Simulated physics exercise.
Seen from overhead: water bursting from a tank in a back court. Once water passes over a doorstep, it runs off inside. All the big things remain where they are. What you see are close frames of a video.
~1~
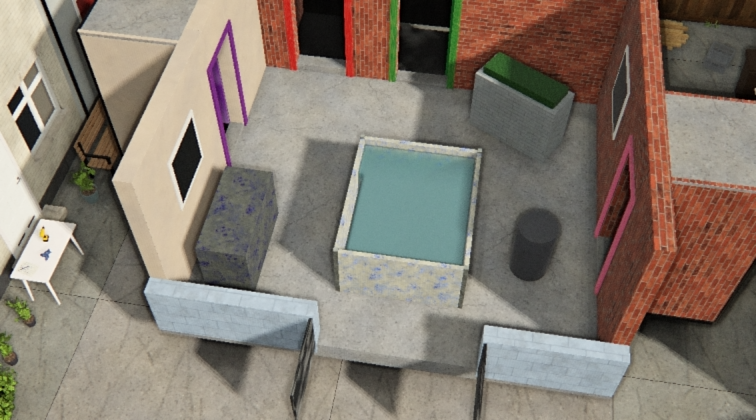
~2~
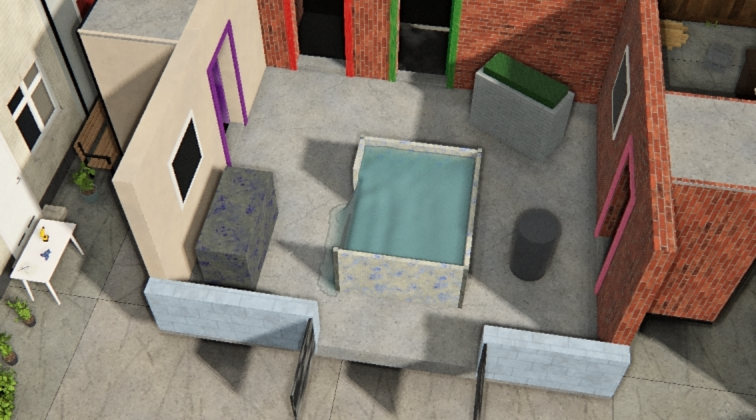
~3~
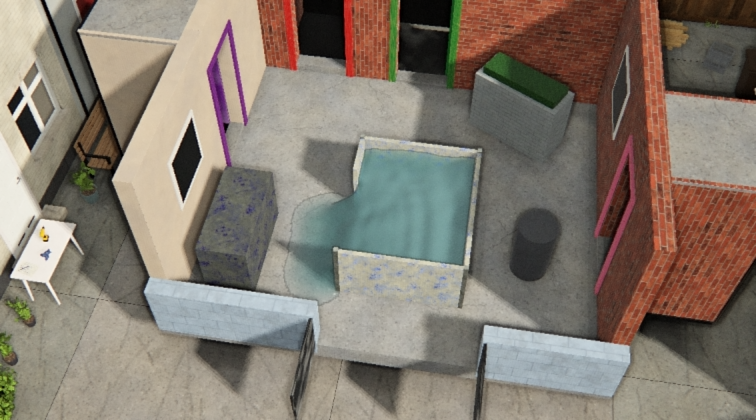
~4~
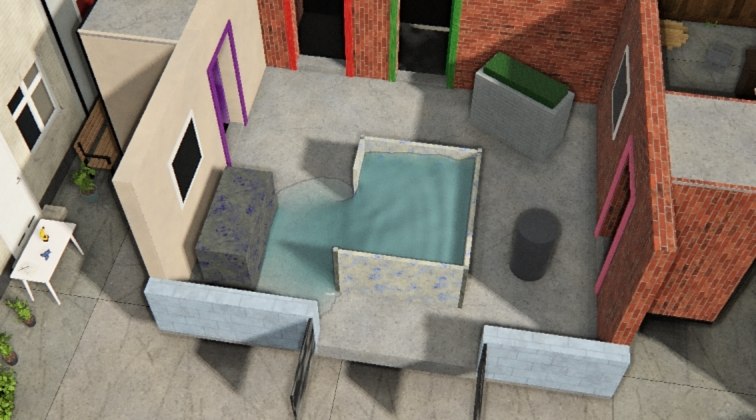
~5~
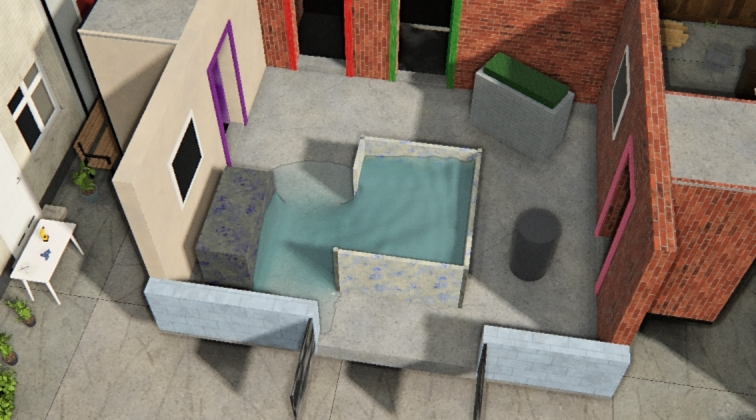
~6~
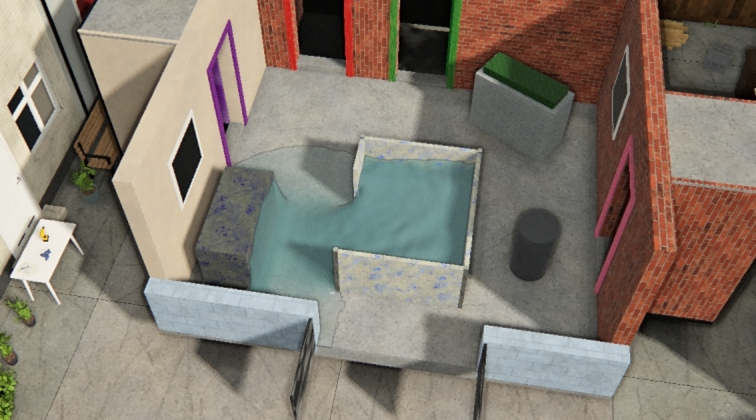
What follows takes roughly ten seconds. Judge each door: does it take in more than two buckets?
As I see it, the green door swallows too much water, the pink door swallows too much water, the red door swallows too much water, the purple door swallows too much water.
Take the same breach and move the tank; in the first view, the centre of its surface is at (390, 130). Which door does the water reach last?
It's the pink one.
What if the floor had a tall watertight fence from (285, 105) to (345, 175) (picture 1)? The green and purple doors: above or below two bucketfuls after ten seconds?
The green door remains below, and the purple door ends up above.
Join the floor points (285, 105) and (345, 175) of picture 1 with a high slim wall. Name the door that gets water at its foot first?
The purple-painted one is first.
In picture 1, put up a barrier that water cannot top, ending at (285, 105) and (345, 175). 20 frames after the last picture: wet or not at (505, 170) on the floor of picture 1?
Looks like that place is unwetted.
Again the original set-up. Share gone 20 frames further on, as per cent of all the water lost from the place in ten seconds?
Near 35 %.
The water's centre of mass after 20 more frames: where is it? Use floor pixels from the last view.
Near (344, 207) in the last view.
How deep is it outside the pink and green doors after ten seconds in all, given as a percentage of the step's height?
I'd put the first at close to 140 per cent and the second at close to 160 per cent.
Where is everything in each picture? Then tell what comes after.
The first picture shows the open tank at (411, 202) is whole and still.
In the second picture, water pours out at (349, 236) and has run to (333, 293).
In the third picture, the front is at (302, 208), out from the gap at (349, 237).
In the fourth picture, water pours out at (349, 238) and has run to (278, 199).
In the fifth picture, water pours out at (349, 238) and has run to a hidden place.
In the sixth picture, the front is at a hidden place, out from the gap at (349, 238).
A moment on, water covers 30 % of the floor; the green door not reached, the pink door not reached, the red door not reached, the purple door over two buckets in.
Next, water covers 55 % of the floor; the green door not reached, the pink door not reached, the red door wet at the sill, nothing in, the purple door far over two buckets in.
Then, water covers 65 % of the floor; the green door under two buckets in, the pink door wet at the sill, nothing in, the red door over two buckets in, the purple door far over two buckets in.
Later, water covers 95 % of the floor; the green door over two buckets in, the pink door wet at the sill, nothing in, the red door far over two buckets in, the purple door far over two buckets in.
In the end, water covers 100 % of the floor; the green door over two buckets in, the pink door over two buckets in, the red door far over two buckets in, the purple door far over two buckets in.
